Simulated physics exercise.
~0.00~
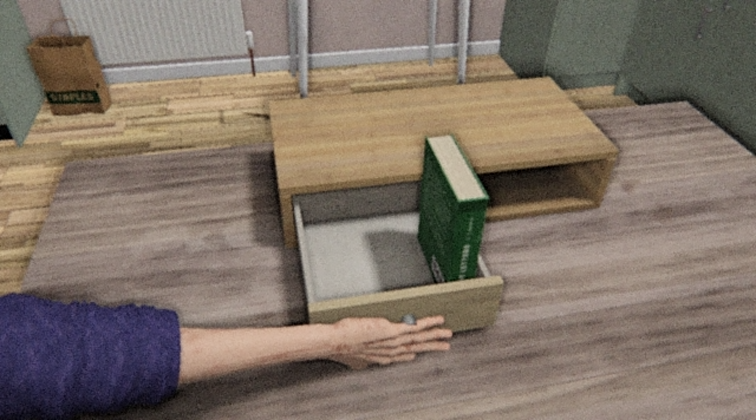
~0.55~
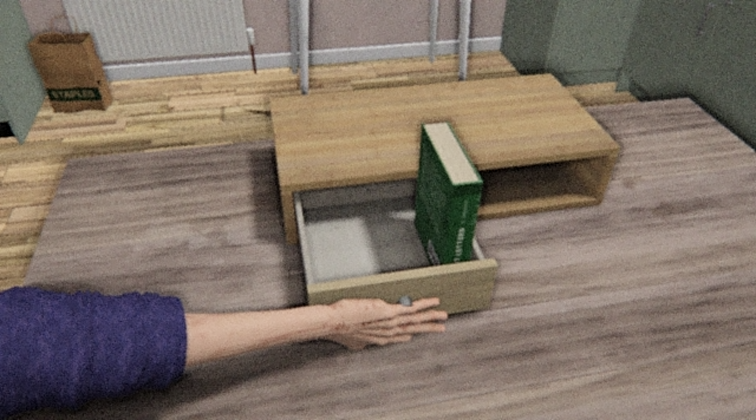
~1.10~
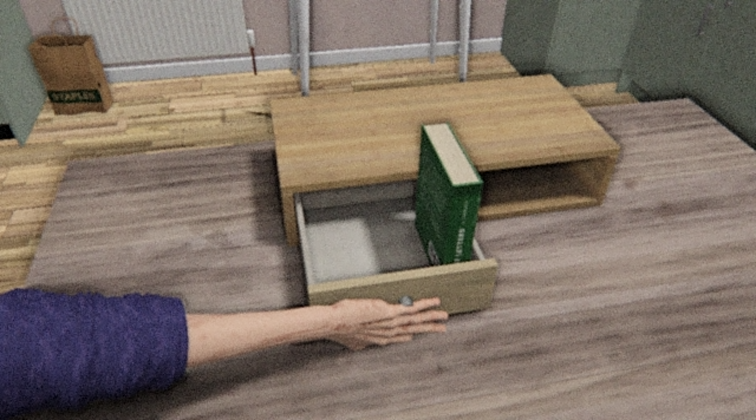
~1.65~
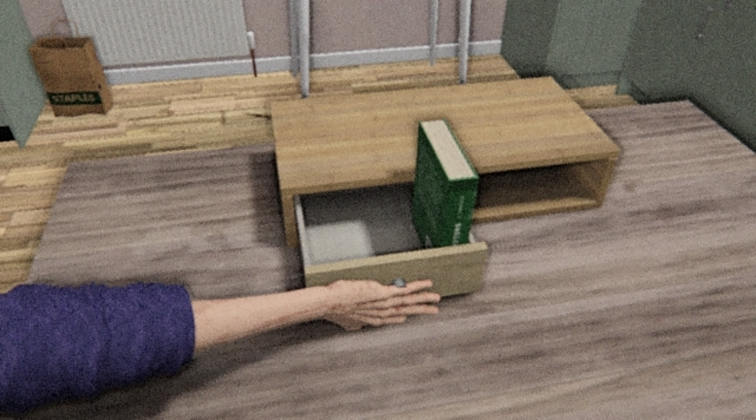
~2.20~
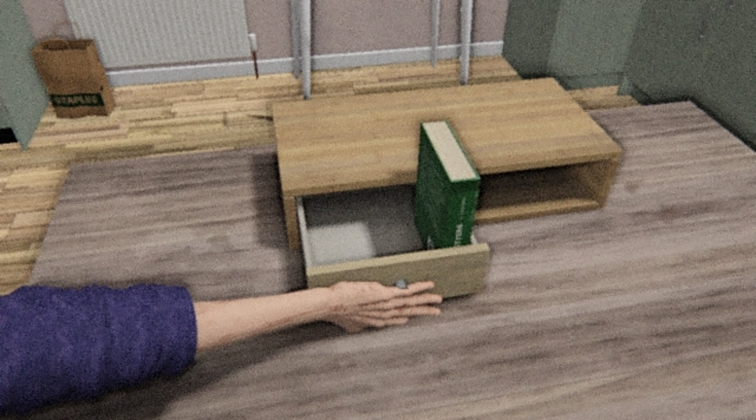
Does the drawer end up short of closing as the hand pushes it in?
Yes, the drawer does not close. It moves in only a little and is still open at the end, with the tall green book standing in it.
